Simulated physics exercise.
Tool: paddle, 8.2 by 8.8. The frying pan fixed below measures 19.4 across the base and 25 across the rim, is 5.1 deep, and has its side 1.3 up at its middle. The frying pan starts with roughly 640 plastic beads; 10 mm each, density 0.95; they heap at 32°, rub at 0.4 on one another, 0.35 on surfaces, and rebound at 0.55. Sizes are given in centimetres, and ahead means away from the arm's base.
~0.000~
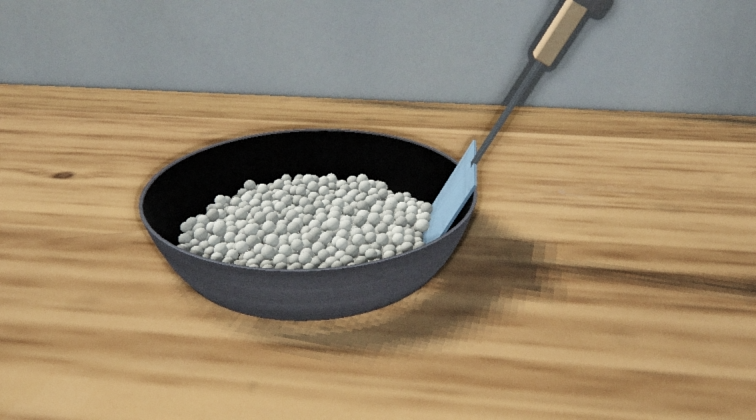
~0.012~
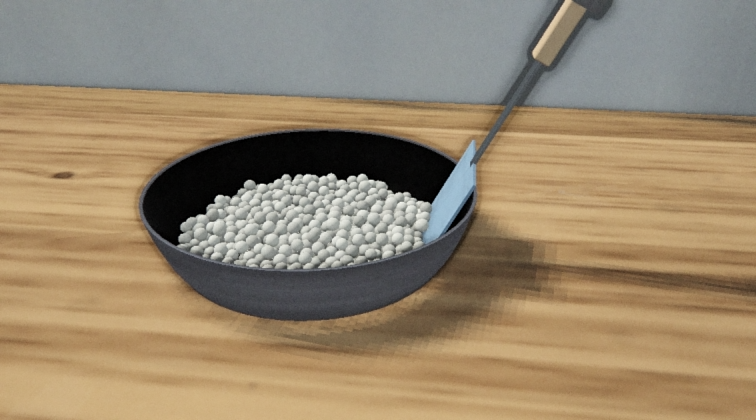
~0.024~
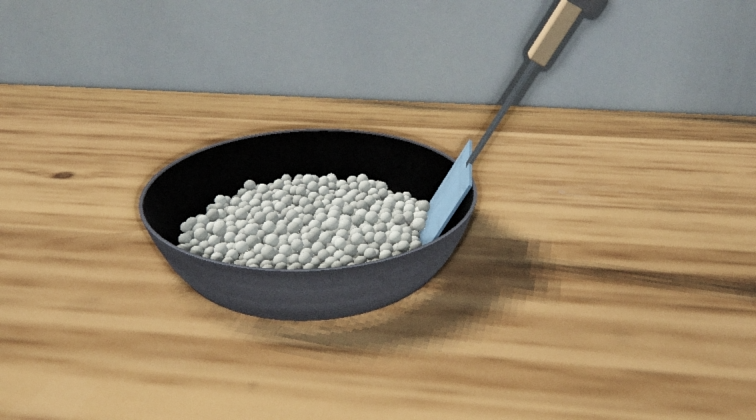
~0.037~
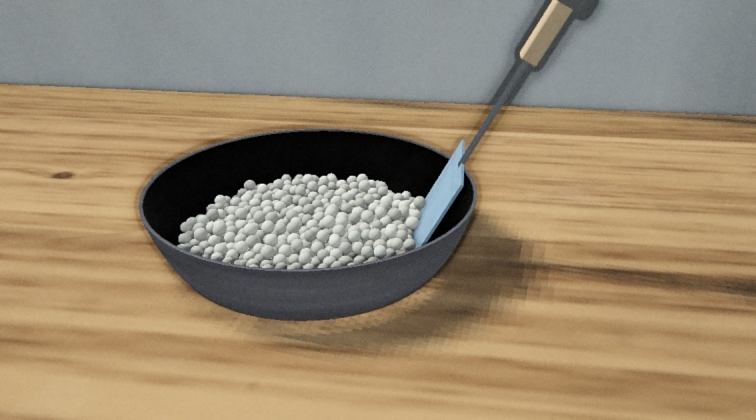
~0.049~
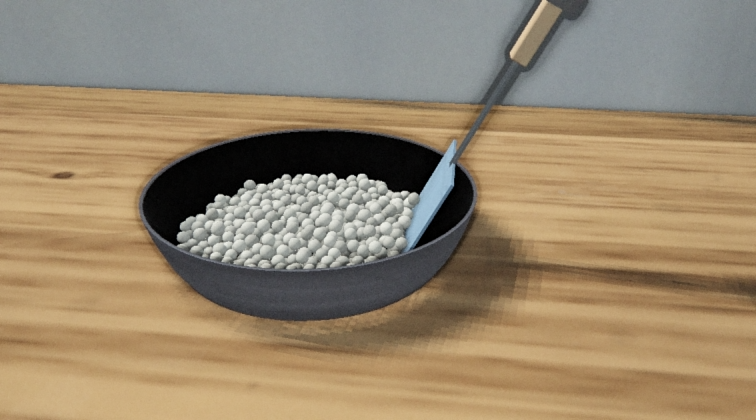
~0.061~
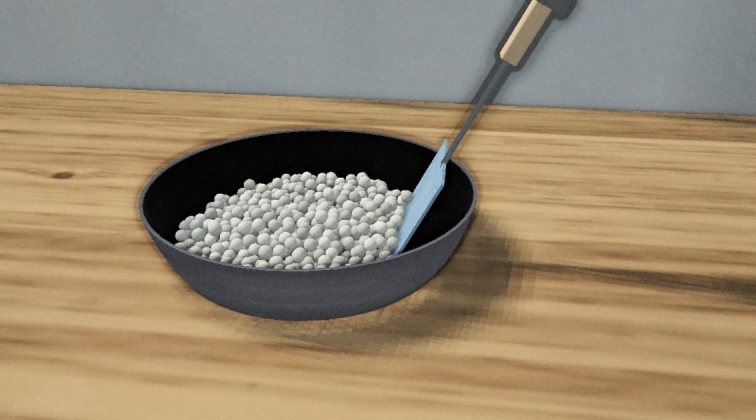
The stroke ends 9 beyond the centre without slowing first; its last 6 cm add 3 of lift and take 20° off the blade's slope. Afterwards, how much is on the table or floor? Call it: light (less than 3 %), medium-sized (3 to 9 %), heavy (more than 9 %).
It comes out medium-sized.
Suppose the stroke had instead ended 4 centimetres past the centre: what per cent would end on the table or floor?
That would give close to 0 per cent.
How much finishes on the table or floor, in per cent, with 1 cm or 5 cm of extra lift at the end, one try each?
About 5 and 10 per cent.
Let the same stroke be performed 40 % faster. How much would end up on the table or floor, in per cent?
About 10 per cent.
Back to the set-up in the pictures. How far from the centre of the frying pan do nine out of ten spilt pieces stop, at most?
30 cm.
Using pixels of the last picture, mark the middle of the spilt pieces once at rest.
(99, 231).
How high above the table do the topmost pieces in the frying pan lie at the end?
6.0 cm.
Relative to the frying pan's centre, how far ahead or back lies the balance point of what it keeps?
It sits some 4.5 centimetres ahead of centre.
After 0.17 s, sloping 63°, highest piece 4 above the table; 637 in the frying pan.
After 0.27 s, sloping 56°, highest piece 5 above the table; 637 in the frying pan.
After 0.53 s, sloping 43°, highest piece 9 above the table; 601 in the frying pan, 30 on the table or floor, 6 on the blade or in flight.
After 1.58 s, sloping 43°, highest piece 6 above the table; 601 in the frying pan, 36 on the table or floor.
At rest, 601 in the frying pan, 36 on the table or floor. That is 6 % on the table or floor.
